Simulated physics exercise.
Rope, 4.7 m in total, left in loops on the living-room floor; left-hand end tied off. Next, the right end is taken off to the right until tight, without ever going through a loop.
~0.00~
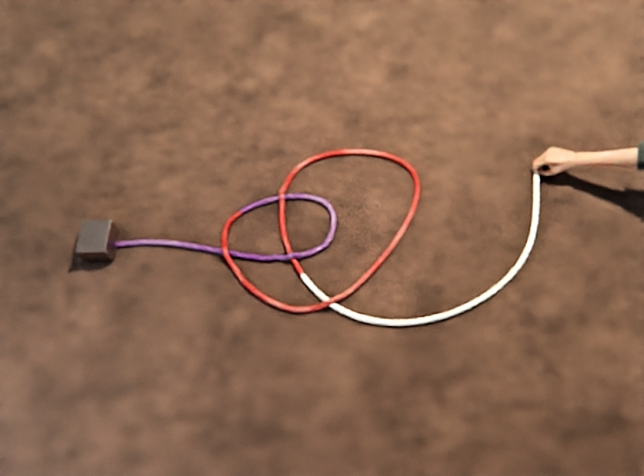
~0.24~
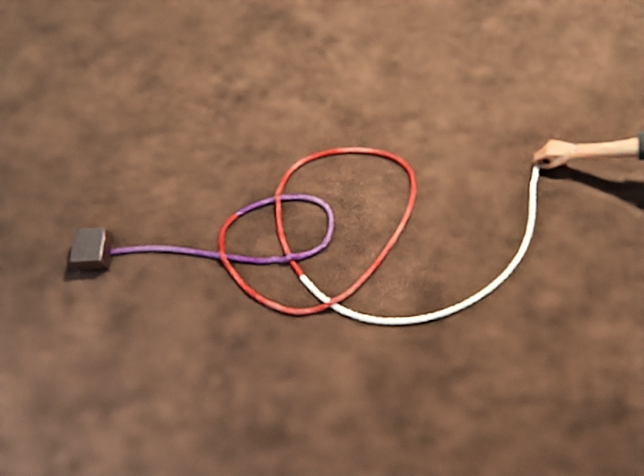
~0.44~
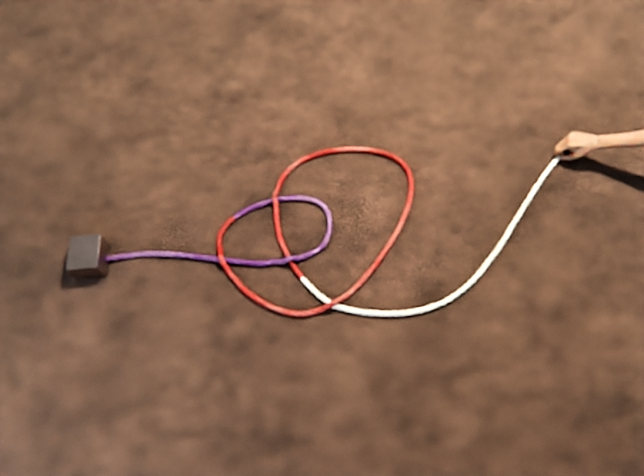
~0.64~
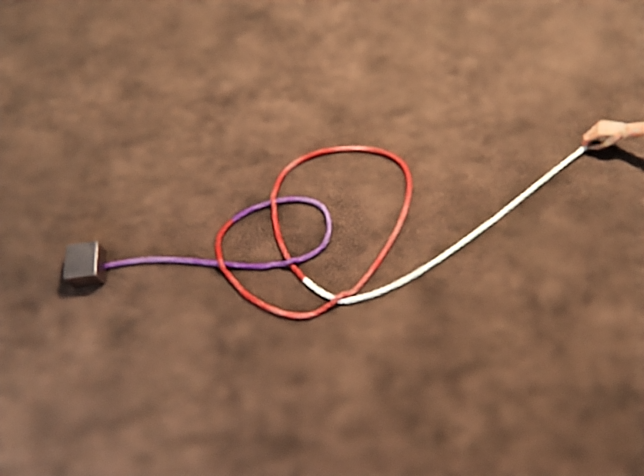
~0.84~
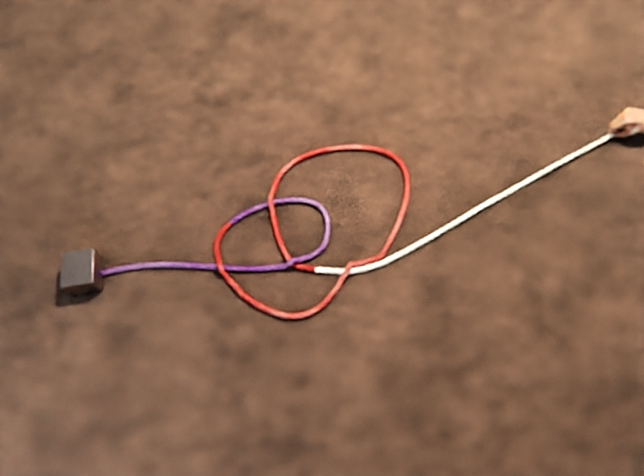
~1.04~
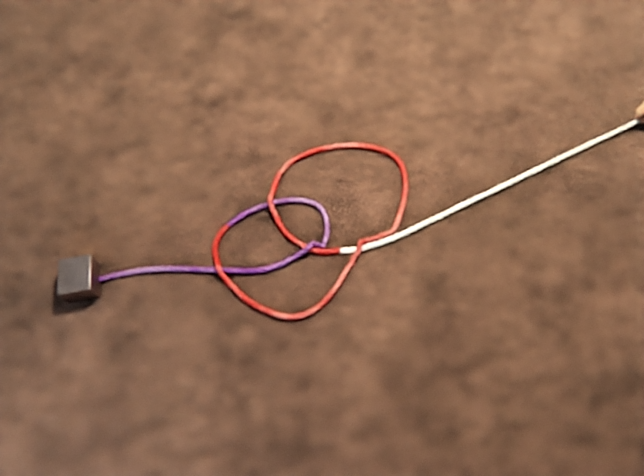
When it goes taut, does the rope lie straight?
Yes.
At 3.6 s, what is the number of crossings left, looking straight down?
Seen from above, the tally is 3.
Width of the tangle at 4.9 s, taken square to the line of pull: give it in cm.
My estimate would be close to 4 cm.
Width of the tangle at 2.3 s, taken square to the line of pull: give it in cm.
Looks like about 46 cm to me.
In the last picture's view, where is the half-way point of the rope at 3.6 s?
That point lies near pixel (437, 198) in the last picture.
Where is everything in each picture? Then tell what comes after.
Shows, crossings (225, 252) red over purple, (282, 198) red over purple, (293, 259) purple over red, (331, 304) red over white; rope runs through (246, 256) (225, 243) (412, 212) (283, 231) (505, 281); grip (537, 172), in the first picture.
Shows, rope runs through (244, 259) (409, 209) (505, 275); grip (537, 165), in the second picture.
Shows, rope runs through (243, 262) (408, 207) (495, 253); grip (558, 157), in the third picture.
Shows, rope runs through (243, 266) (407, 206) (495, 219); grip (586, 147), in the fourth picture.
Shows, rope runs through (243, 269) (405, 204) (510, 191); grip (613, 134), in the fifth picture.
Shows, rope runs through (242, 271) (217, 260) (404, 201) (291, 237) (533, 172); grip (639, 121), in the sixth picture.
By 2.3 s, the ends are 2.8 m apart, loops still 46 cm across.
By 3.6 s, the ends are 3.5 m apart, loops still 25 cm across.
By 4.9 s, the ends are 4.3 m apart, with a tight lump 1.0 m from the fixed end.
By 6.1 s, the ends are 4.7 m apart, and it runs straight.
By 6.4 s, the ends are 4.7 m apart, and it runs straight.
